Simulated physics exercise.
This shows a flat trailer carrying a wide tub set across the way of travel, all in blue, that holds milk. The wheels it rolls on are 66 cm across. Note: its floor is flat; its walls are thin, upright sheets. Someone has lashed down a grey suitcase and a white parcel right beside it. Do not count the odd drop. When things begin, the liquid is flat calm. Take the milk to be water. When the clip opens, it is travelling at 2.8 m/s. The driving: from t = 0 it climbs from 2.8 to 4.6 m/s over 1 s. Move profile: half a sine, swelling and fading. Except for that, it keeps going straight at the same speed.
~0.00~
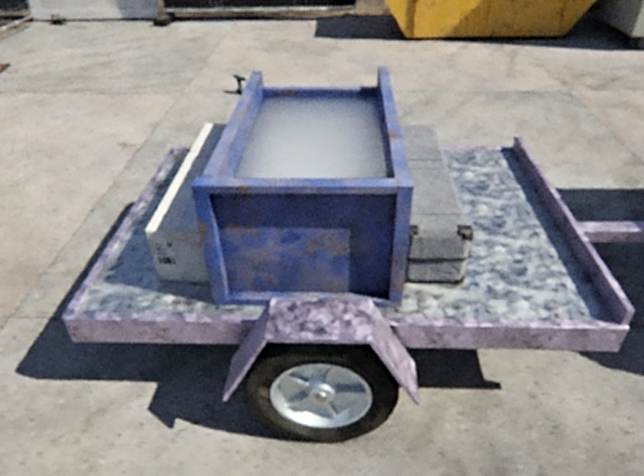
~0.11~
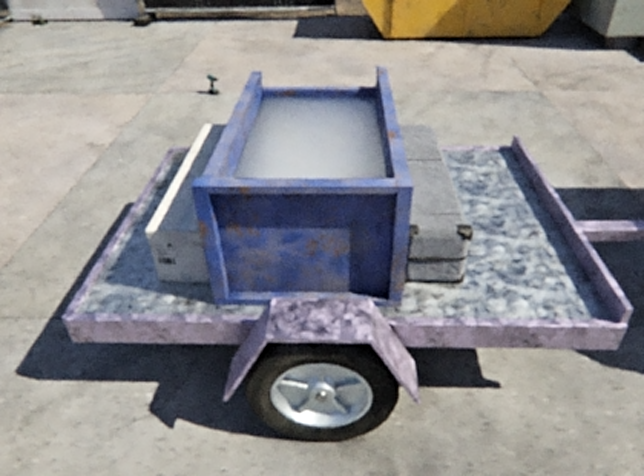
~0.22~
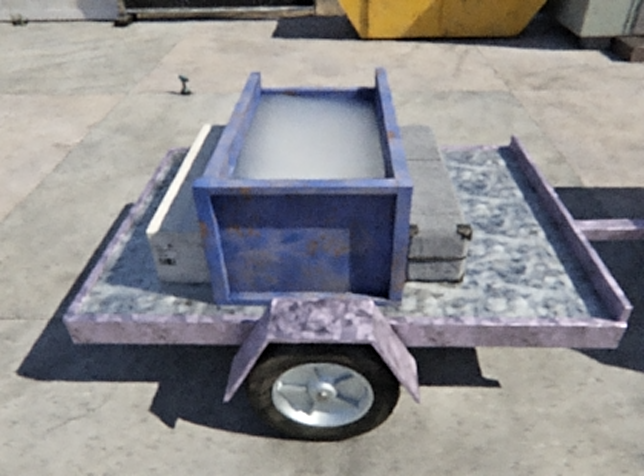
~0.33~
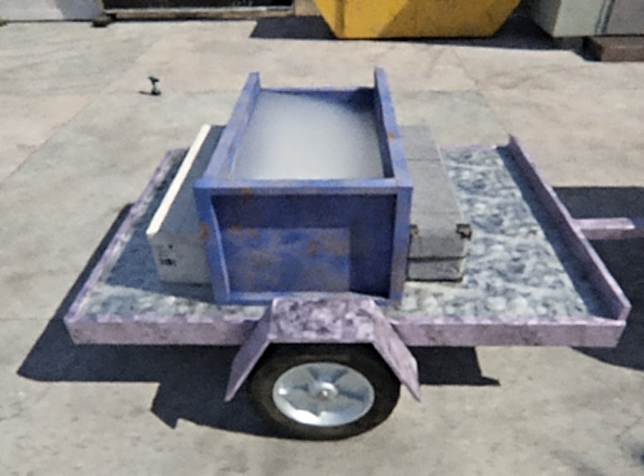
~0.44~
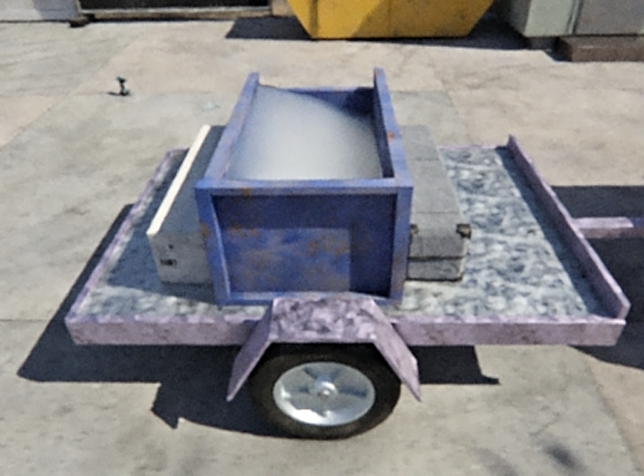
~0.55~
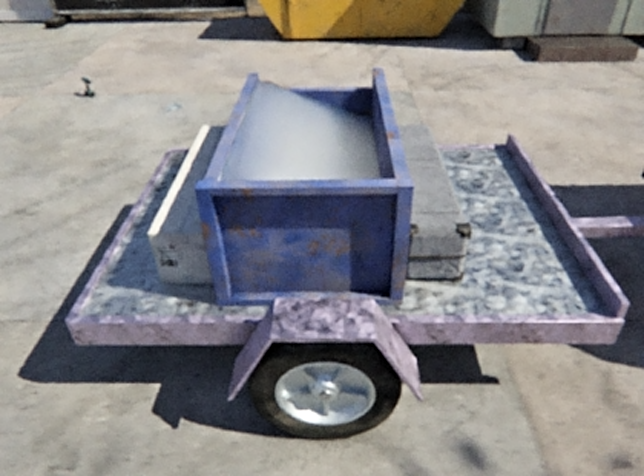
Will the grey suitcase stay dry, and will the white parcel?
Result: Grey suitcase avoids the liquid; white parcel catches the liquid.
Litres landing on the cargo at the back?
Roughly 3 litres.
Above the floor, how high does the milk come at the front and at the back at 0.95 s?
Approx. 36 cm front, approx. 44 cm back.
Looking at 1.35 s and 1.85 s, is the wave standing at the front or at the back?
First at the forward end, then at the rear end.
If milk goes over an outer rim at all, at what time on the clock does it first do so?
0.9 s.
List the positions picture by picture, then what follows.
In the first frame, level at the front (363, 99); level at the back (275, 100); still flat; the front is on the right, levels are read along the far wall; the grey suitcase stands at the front; the white parcel stands at the back; a wheel hub at (320, 405).
In the second frame, level at the front (362, 99); level at the back (274, 100); still flat.
In the third frame, level at the front (361, 101); level at the back (273, 99); rising 2° towards the back.
In the fourth frame, level at the front (360, 109); level at the back (272, 93); rising 11° towards the back.
In the fifth frame, level at the front (359, 113); level at the back (271, 86); rising 18° towards the back.
In the sixth frame, level at the front (359, 117); level at the back (270, 85); rising 22° towards the back; a wheel hub at (325, 402).
After 0.95 s front 37 cm, middle 41 cm, back 43 cm above the floor; the loss stands at 1 per cent, over the back and the far side.
After 1.35 s front 48 cm, middle 38 cm, back 32 cm above the floor; the loss stands at 1 per cent, over the back and the far side.
After 1.85 s front 33 cm, middle 39 cm, back 49 cm above the floor; the loss stands at 1 per cent, over the back and the far side.
After 3.98 s the loss stands at 2 per cent, over the far side and the back; the grey suitcase has caught nothing and the white parcel 3 litres.
